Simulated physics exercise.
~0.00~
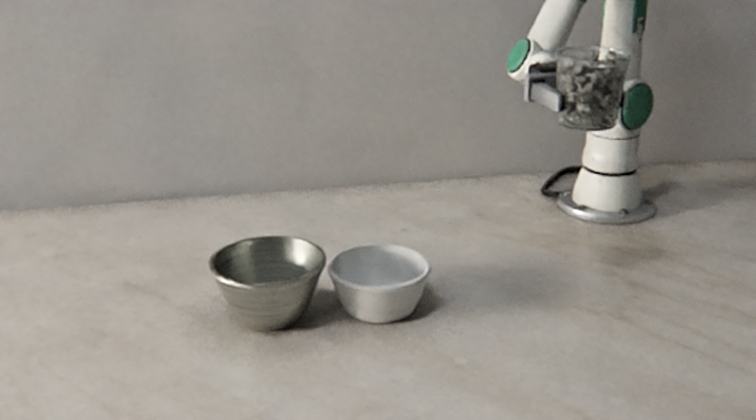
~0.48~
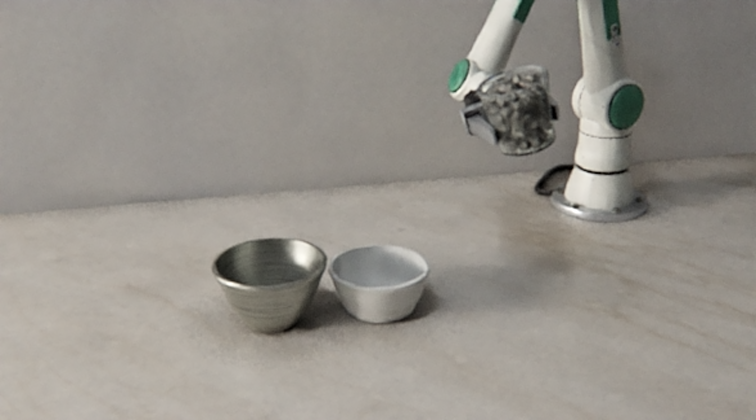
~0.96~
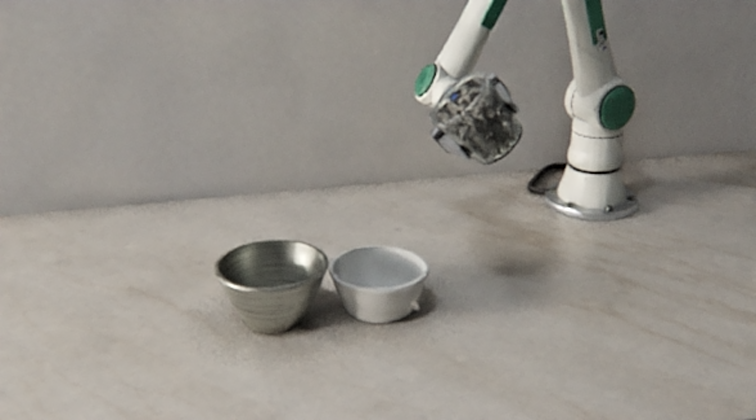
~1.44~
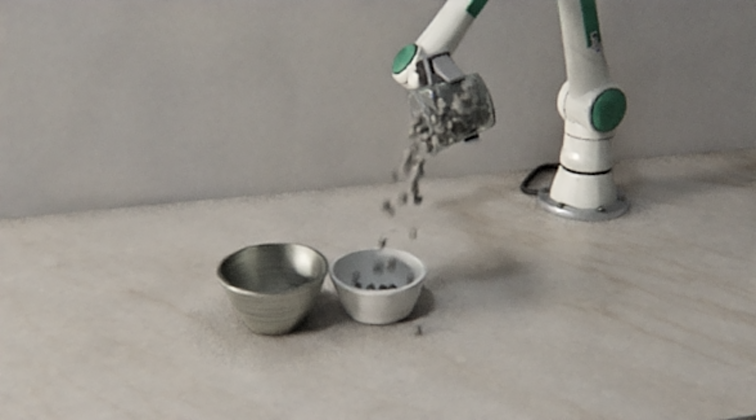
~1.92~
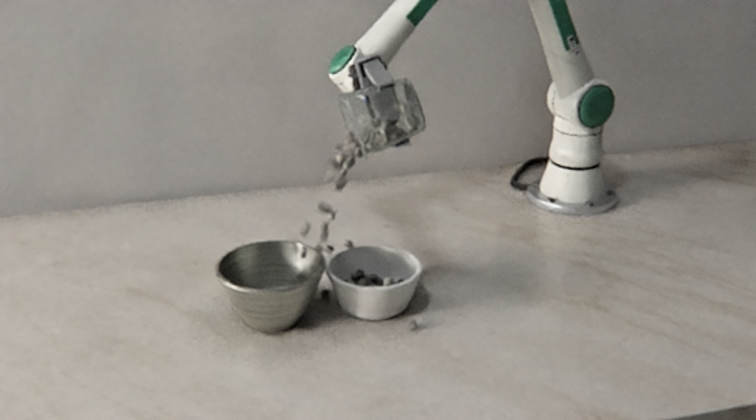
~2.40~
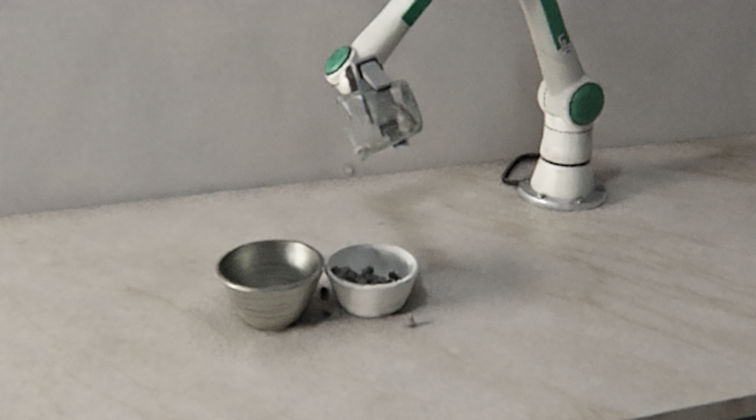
A white and green robot arm carried a clear tumbler of small gray pebbles leftward and tipped it, pouring first into the white bowl, then toward the metal bowl, until the tumbler was nearly empty, with most pebbles in the white bowl and a few spilled.
